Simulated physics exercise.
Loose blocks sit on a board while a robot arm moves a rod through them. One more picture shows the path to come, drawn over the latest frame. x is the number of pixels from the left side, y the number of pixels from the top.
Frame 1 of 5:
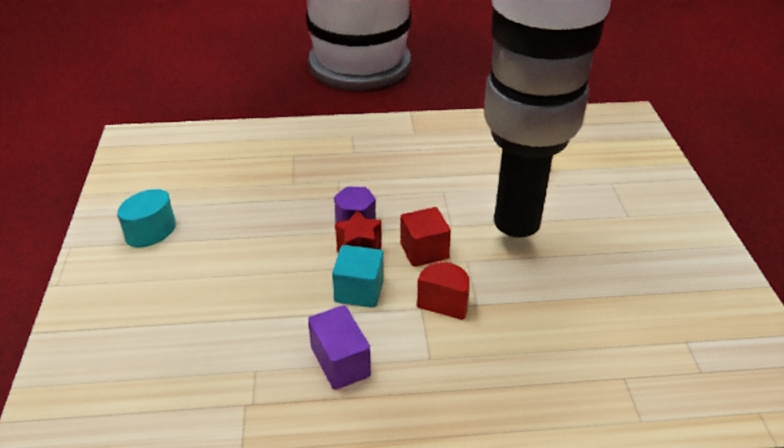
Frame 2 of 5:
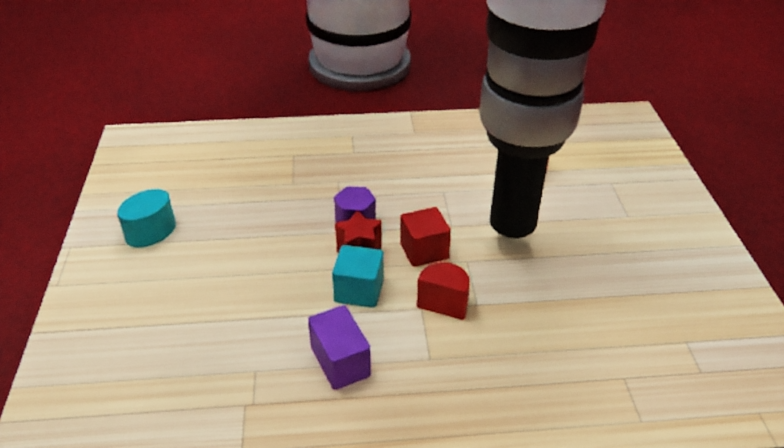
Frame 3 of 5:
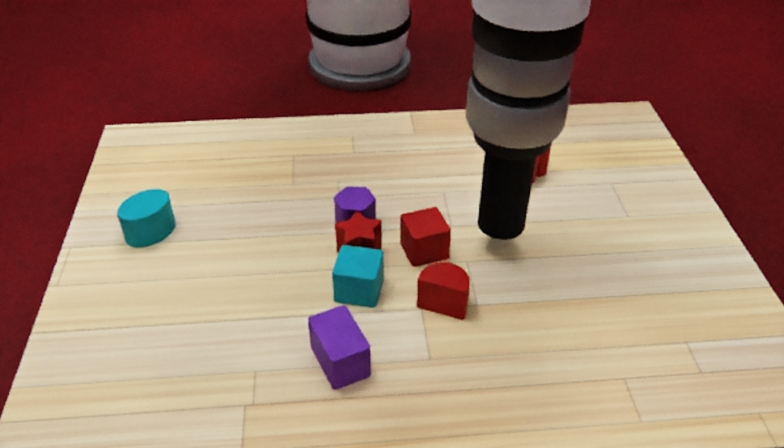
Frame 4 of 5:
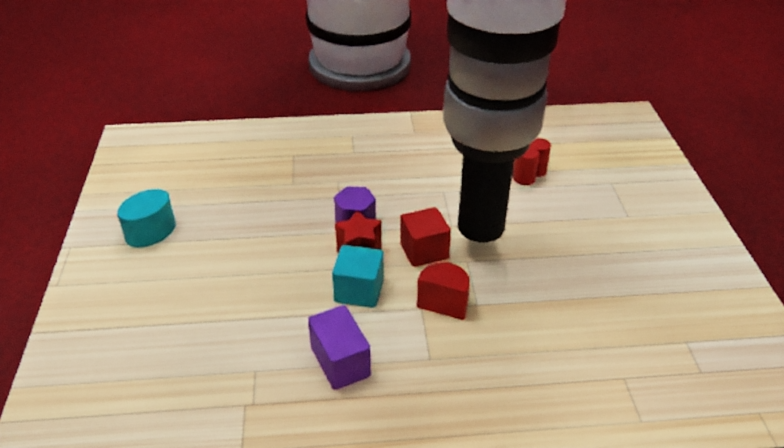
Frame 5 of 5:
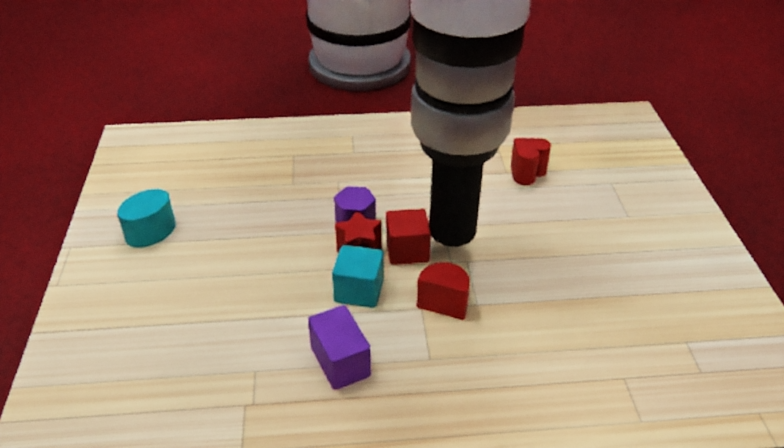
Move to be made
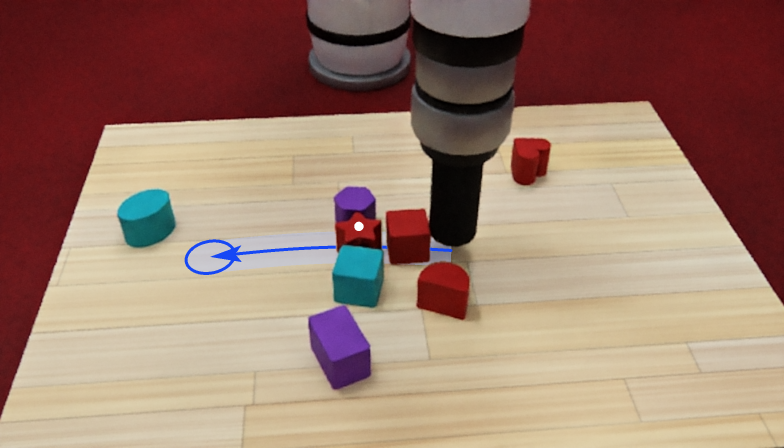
Robot arm sliding its black rod left across a wooden board, nudging a red cube slightly left beside a red star.
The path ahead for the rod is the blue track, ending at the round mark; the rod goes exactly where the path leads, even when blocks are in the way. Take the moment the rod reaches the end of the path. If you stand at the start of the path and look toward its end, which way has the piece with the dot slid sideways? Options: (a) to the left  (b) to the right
The correct letter is a.
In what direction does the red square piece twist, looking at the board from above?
Viewed from the top, it goes clockwise.
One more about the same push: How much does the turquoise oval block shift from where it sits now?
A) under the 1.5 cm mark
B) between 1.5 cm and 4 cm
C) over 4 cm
The one that fits is A, under the 1.5 cm mark.
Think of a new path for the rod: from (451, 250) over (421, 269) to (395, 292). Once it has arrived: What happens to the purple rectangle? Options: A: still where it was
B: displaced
Option A.
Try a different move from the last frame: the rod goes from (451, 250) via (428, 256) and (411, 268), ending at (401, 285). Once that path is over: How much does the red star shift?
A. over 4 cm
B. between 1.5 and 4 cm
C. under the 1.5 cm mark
Letter B.
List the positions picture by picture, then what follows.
In the first frame, rod tip (517, 223); block tops, turquoise oval block (143, 203); purple six-sided block (355, 198); red star (359, 226); red square piece (426, 222).
In the second frame, rod (513, 223); blocks unchanged.
In the third frame, rod (501, 225); blocks unchanged.
In the fourth frame, rod (481, 227); blocks unchanged.
In the fifth frame, rod (453, 231); turquoise oval block (143, 203); purple six-sided block (355, 198); red star (359, 226); red square piece (408, 222).
Path on the board, from (451, 250) via (371, 247) and (292, 249), ending at (210, 257); the dot is on the red star.
On the path given first. One third of the way, rod (371, 228); purple six-sided block (340, 192), turned 45° clockwise; red star (288, 233), turned 30° anticlockwise; red square piece (326, 218).
Two thirds of the way, rod (289, 230); purple six-sided block (339, 192), turned 50° clockwise; red star (242, 241), turned 90° anticlockwise; red square piece (247, 213), turned 25° clockwise.
At the end, rod (206, 237); turquoise oval block (137, 201); purple six-sided block (339, 192), turned 50° clockwise; red star (201, 257), turned 180° anticlockwise; red square piece (182, 206), turned 65° clockwise.
